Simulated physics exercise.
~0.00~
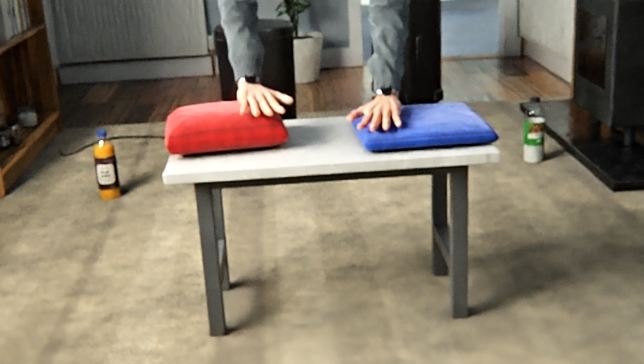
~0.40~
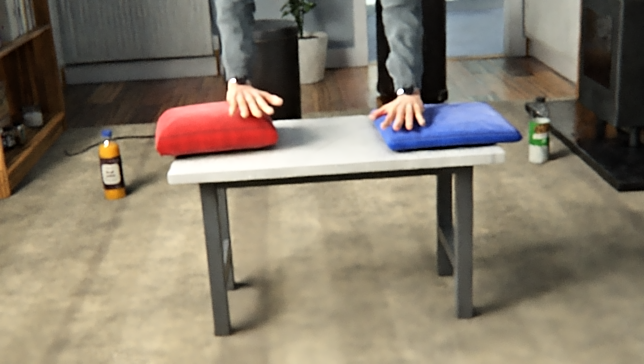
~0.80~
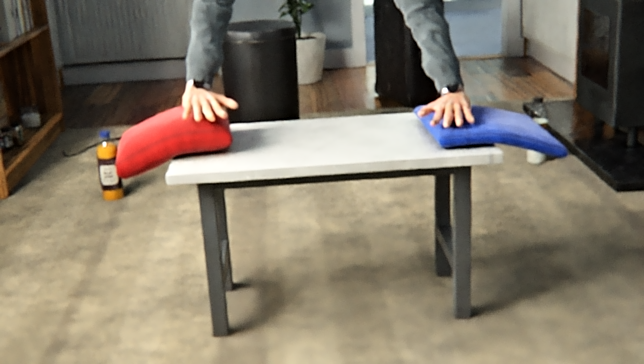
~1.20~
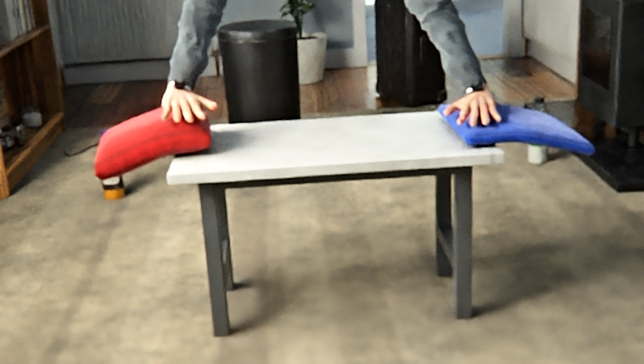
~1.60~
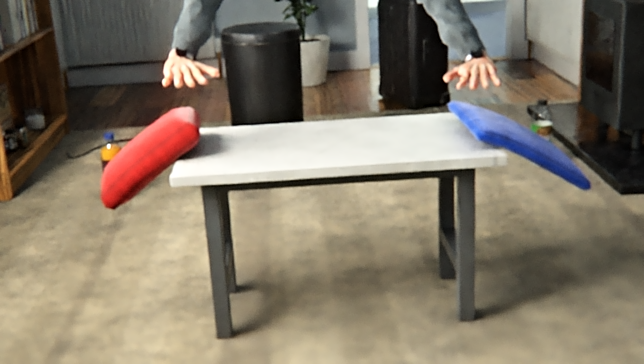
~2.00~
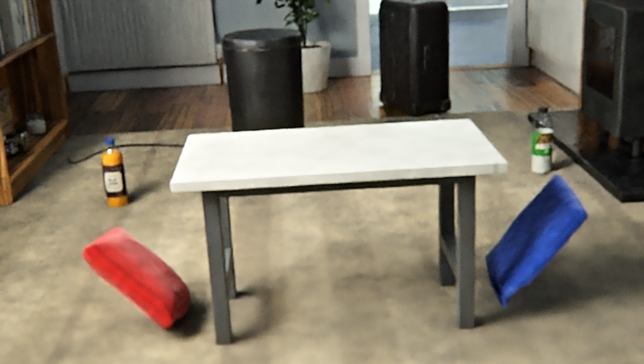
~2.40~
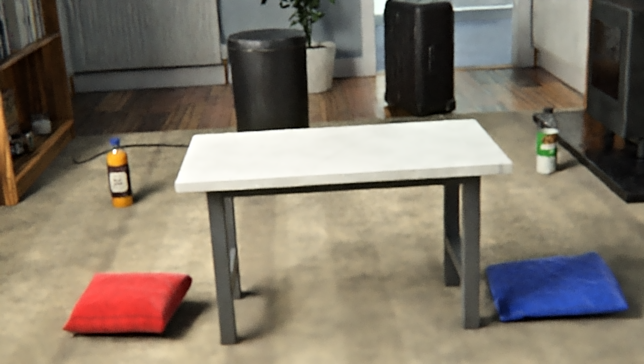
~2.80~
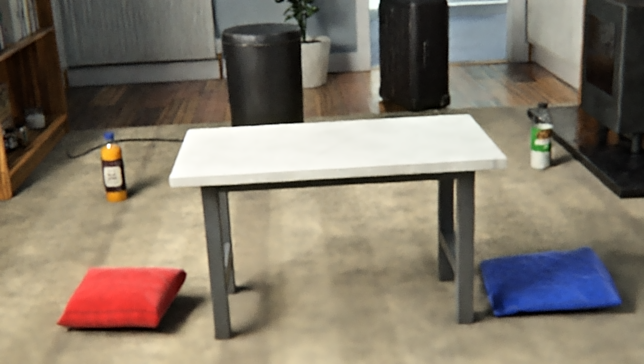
In a living space with a wooden floor and a large pale rug, a slightly swaying view faces a low table with a white top and dark legs. A person's two hands press on a red cushion at the left and a blue cushion at the right, with an orange bottle and a green container beyond. The hands push the cushions outward until both droop over the table's ends. Then the hands lift off and withdraw, and both cushions tip and drop. The red one comes to rest on the rug at left, the blue one at right, leaving the tabletop bare.
